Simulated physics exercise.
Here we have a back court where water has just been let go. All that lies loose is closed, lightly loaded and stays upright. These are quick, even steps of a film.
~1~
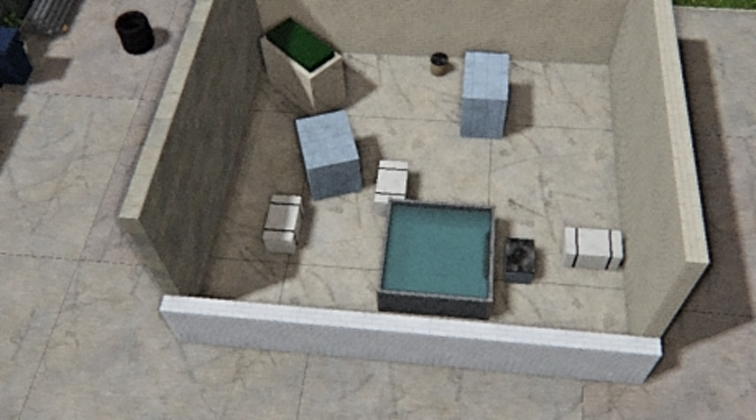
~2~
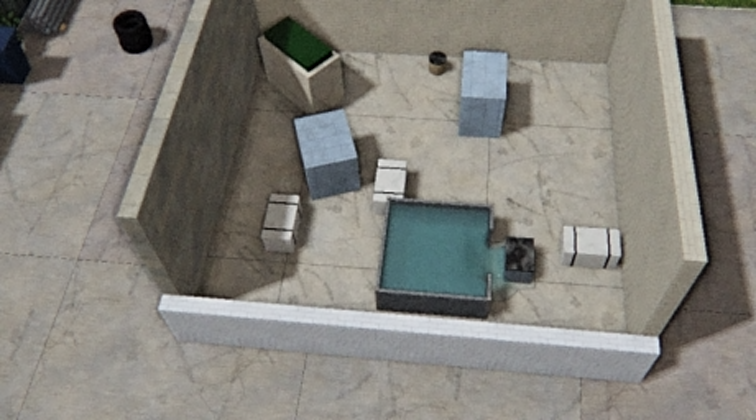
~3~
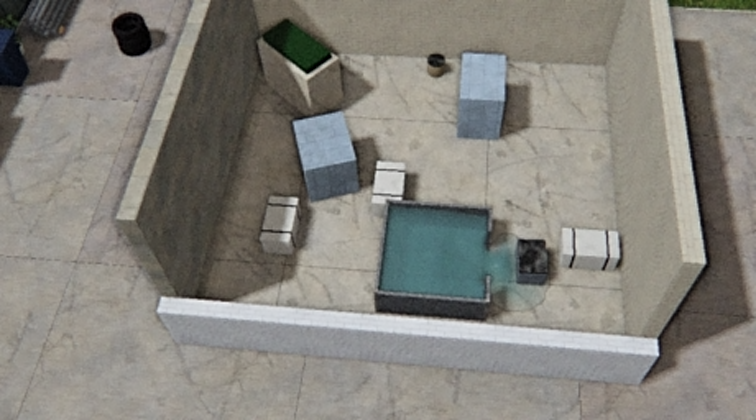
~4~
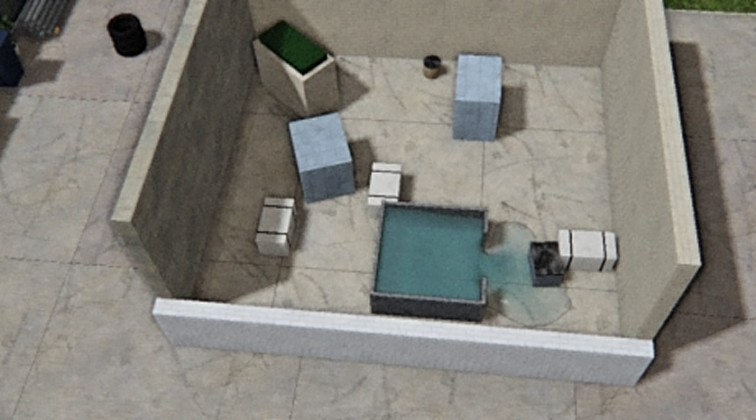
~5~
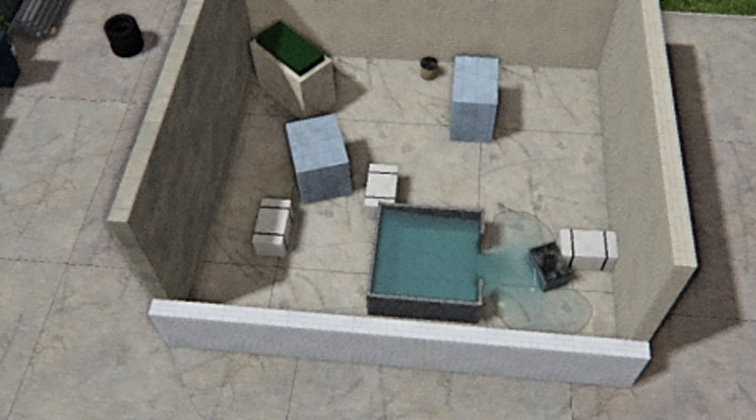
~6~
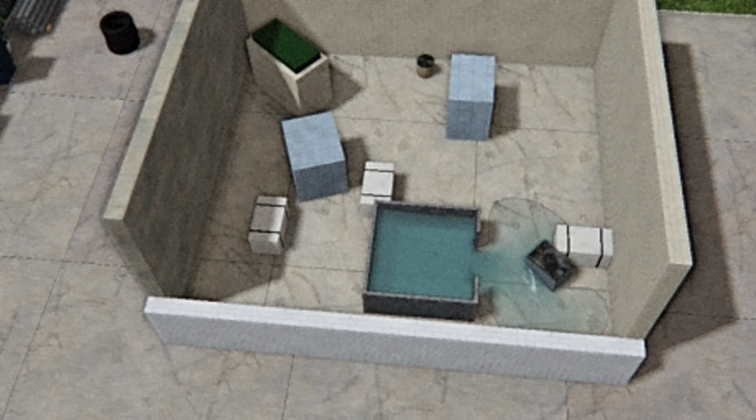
Walled back court with water pouring from the right side of a dark tank, pushing a small dark chest against a white trunk.
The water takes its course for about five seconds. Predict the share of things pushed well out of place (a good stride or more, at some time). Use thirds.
That comes to from one to two thirds.
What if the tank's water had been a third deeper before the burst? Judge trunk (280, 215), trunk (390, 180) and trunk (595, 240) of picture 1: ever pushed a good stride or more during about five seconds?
In that order: Not that far, never so far, swept aside.
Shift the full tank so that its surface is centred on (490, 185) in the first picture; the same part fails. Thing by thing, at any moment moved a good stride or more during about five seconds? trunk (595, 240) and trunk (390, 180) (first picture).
One after the other: Shifted that much, under that.
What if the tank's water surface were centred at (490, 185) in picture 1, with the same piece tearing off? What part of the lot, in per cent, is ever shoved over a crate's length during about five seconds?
Close to 20 %.
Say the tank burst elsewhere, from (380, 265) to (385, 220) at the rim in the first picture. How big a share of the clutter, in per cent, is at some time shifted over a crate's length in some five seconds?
Some 20 per cent.
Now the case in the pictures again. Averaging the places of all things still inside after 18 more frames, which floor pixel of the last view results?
Close to (435, 167).
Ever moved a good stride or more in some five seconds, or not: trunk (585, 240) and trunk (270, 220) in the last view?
In that order: Yes, no.
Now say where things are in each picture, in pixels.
The first picture shows a chest at (521, 254) rests on the ground; a trunk at (594, 242), on the bottom; 0 of 5 have shifted.
The second picture shows a chest at (520, 253), on the bottom; a trunk at (592, 241) rests on the ground; 0 of 5 have shifted.
The third picture shows a chest at (533, 255) rests on the ground, close to its start; a trunk at (591, 243) rests on the ground; 1 of 5 have shifted.
The fourth picture shows a chest at (547, 258), on the bottom, a stride from its start; a trunk at (588, 244) rests on the ground; 1 of 5 have shifted.
The fifth picture shows a chest at (551, 261), on the bottom, a stride from its start; a trunk at (589, 243) rests on the ground, close to its start; 2 of 5 have shifted.
The sixth picture shows a chest at (551, 259), on the bottom, a stride from its start; a trunk at (585, 240), on the bottom, close to its start; 2 of 5 have shifted.
A moment on, 1 of 5 are well off their spots; 0 afloat.
Next, 1 of 5 are well off their spots; 1 afloat.
Later, 2 of 5 are well off their spots; 1 afloat.
In the end, 2 of 5 are well off their spots, and 2 have been at some point; 1 afloat.
